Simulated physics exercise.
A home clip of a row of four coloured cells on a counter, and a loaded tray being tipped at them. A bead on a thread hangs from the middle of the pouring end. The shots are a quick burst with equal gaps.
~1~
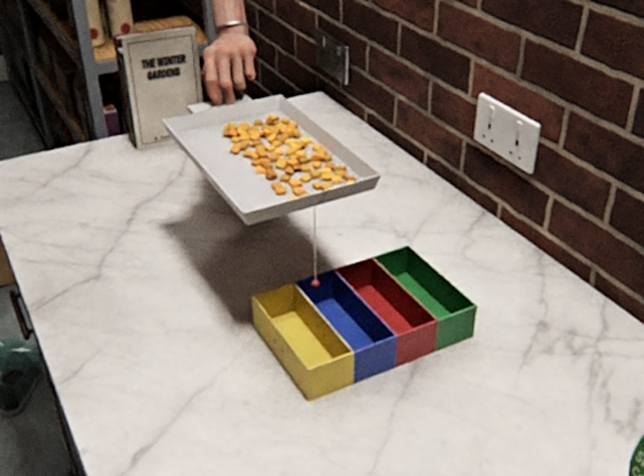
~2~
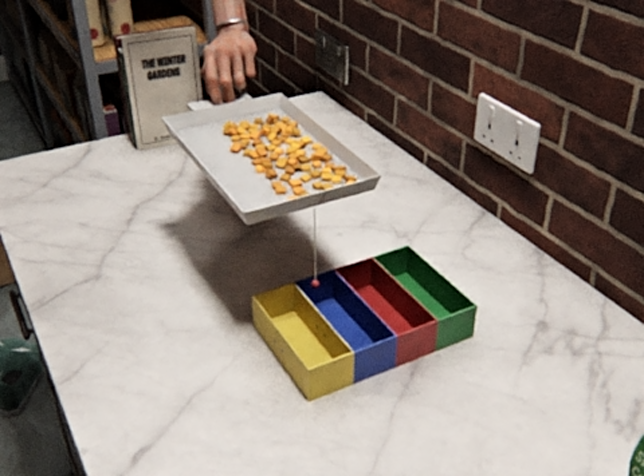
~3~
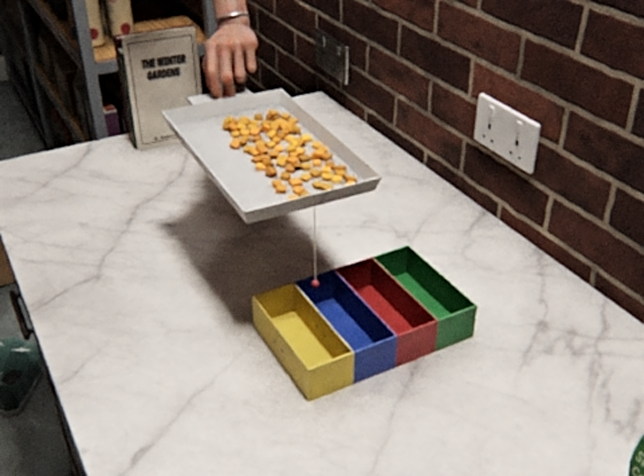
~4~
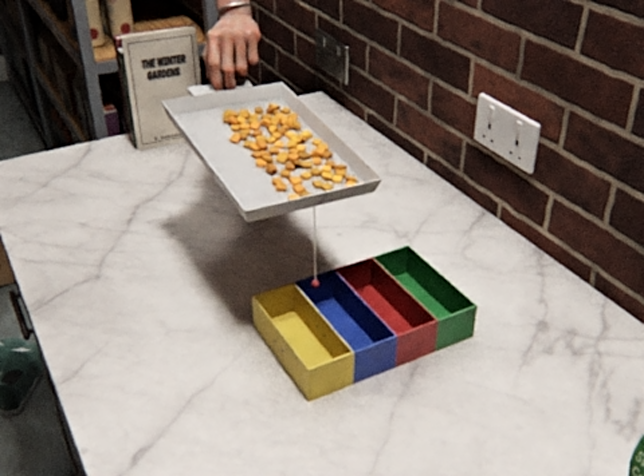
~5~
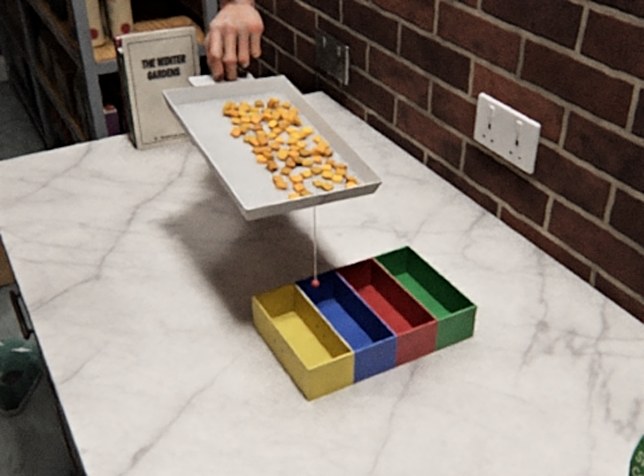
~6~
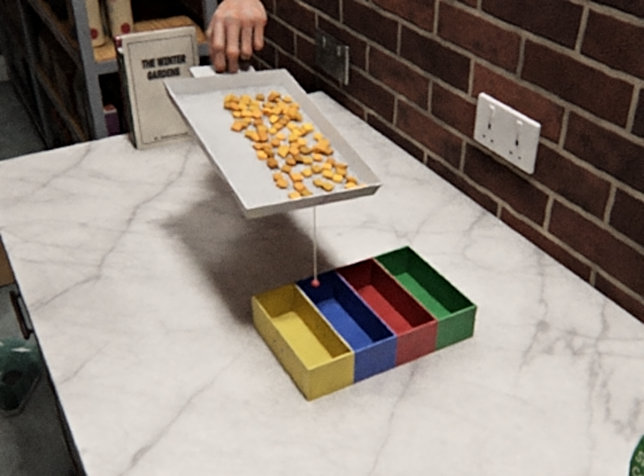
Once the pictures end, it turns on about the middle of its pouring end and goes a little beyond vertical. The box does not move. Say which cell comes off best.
The red cell gets the most.
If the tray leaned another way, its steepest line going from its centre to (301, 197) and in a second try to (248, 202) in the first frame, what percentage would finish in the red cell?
First some 30, then 0 per cent.
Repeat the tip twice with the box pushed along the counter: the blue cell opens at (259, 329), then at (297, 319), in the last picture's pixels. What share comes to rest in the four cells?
The first gives 10 %, the second 80 %.
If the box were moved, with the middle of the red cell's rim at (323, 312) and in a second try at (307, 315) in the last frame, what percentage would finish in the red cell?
Near 0 % and 0 %.
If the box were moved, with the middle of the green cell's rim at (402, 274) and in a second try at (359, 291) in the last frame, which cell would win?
At the first place red, at the second the green one.
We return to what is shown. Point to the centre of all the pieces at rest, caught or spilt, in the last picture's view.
Around (378, 308).
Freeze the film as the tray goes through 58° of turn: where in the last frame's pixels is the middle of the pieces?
Near (334, 142).
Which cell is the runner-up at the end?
In second place: Green.
Just after the last frame, tray tipped steeply; every one on the tray.
A moment on, tray tipped right over; about a tenth on the tray; roughly half in the red cell; about a tenth in the green cell; just a few in the blue cell; about a tenth falling or outside the box.
Further on, tray tipped past a quarter turn; the larger part in the red cell; about a tenth in the green cell; just a few in the blue cell.
When it is over, tray tipped past a quarter turn; the larger part in the red cell; about a tenth in the green cell; just a few in the blue cell; not one in the yellow cell.
